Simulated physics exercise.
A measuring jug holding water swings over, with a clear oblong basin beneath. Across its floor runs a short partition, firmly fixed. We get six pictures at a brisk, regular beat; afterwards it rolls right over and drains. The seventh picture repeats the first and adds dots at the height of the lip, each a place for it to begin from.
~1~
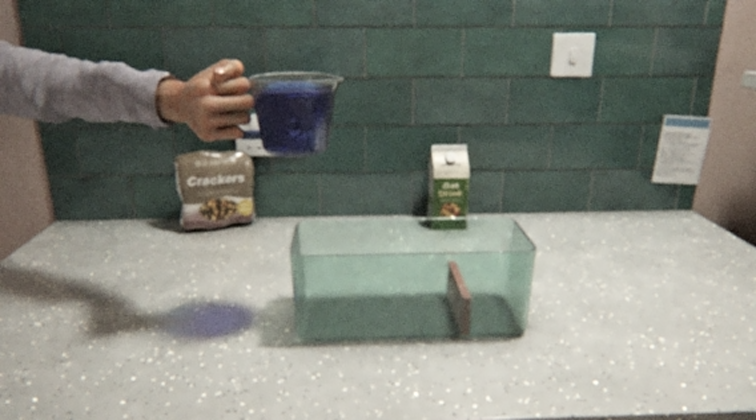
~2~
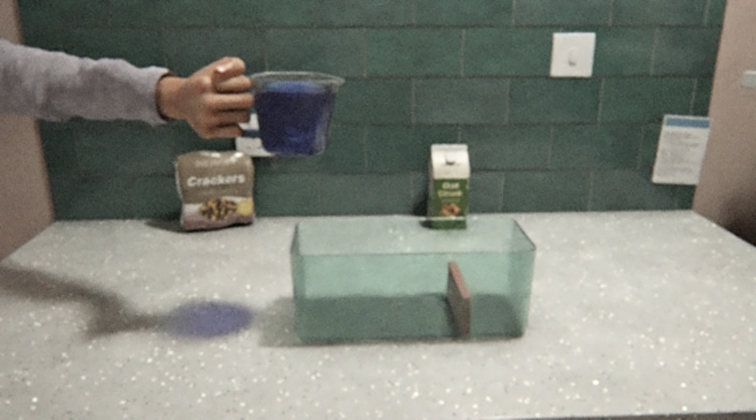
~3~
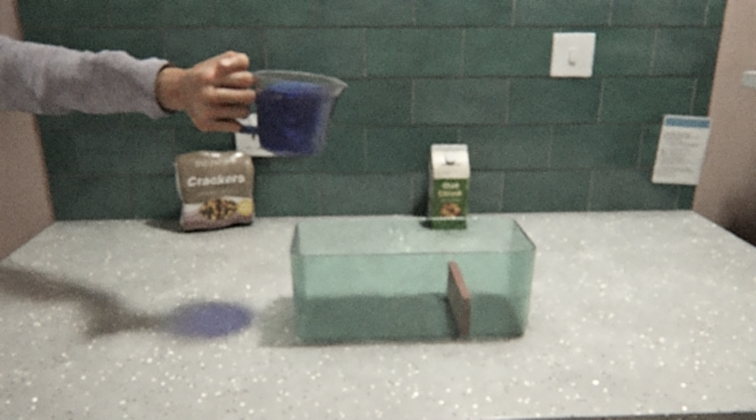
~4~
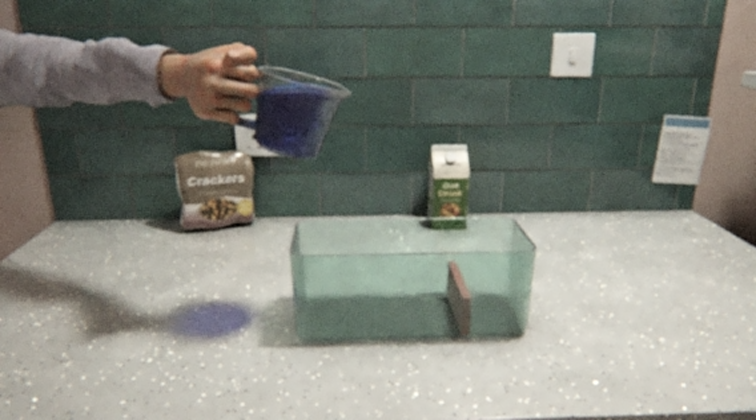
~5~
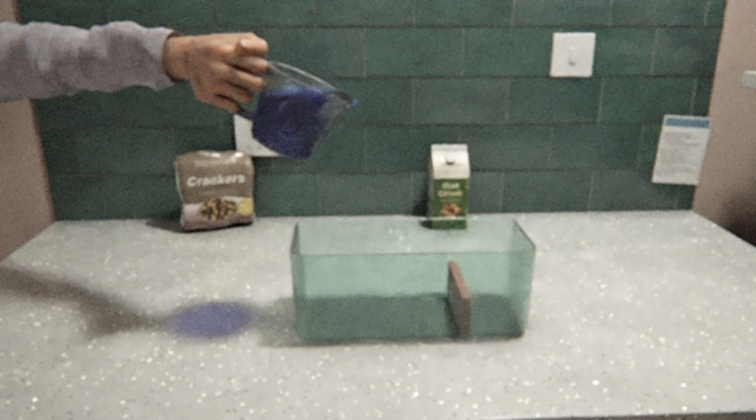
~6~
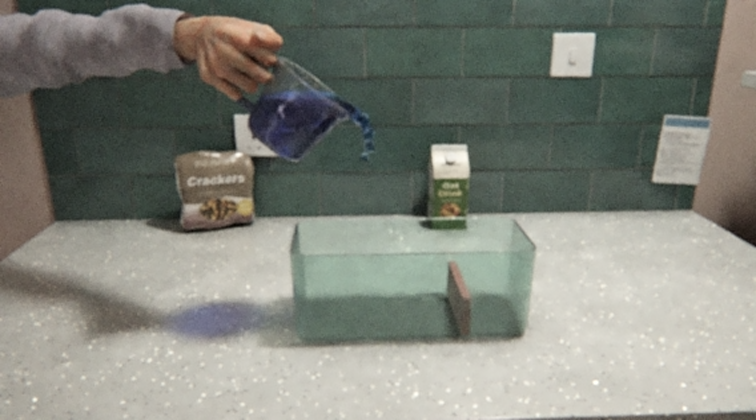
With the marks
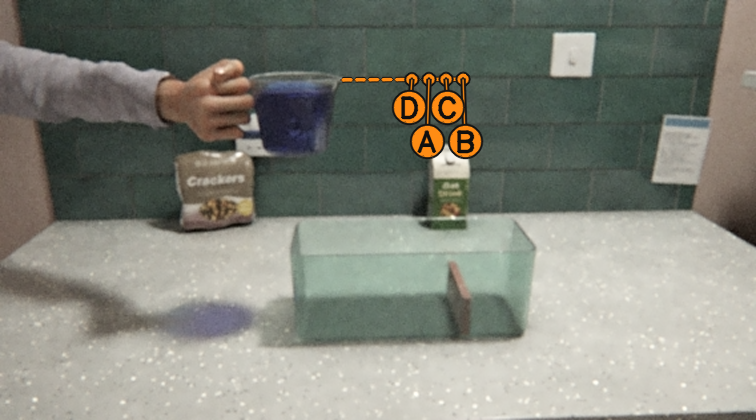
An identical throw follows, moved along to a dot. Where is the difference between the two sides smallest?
Spot D.
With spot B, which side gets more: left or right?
The right side.
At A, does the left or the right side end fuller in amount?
The right one.
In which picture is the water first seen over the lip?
Picture 5.
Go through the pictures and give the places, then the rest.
Upright, lip at (343, 79); basin from (297, 338) to (526, 332); top of the wall at (459, 277); nothing has left yet, in the first frame.
Upright, lip at (344, 81); nothing has left yet, in the second frame.
Tipped about 7°, lip at (346, 85); nothing has left yet, in the third frame.
Tipped about 15°, lip at (350, 93); nothing has left yet, in the fourth frame.
Tipped about 25°, lip at (353, 104); water is over the lip, down to (353, 104), in the fifth frame.
Tipped about 38°, lip at (353, 116); water is over the lip, down to (366, 159), in the sixth frame.
In orange, A at (428, 79); B at (463, 79); C at (446, 79); D at (411, 79).
With A, about 25 % ends left of the wall and 73 % right of it.
With B, about 17 % ends left of the wall and 82 % right of it.
With C, about 27 % ends left of the wall and 71 % right of it.
With D, about 47 % ends left of the wall and 51 % right of it.
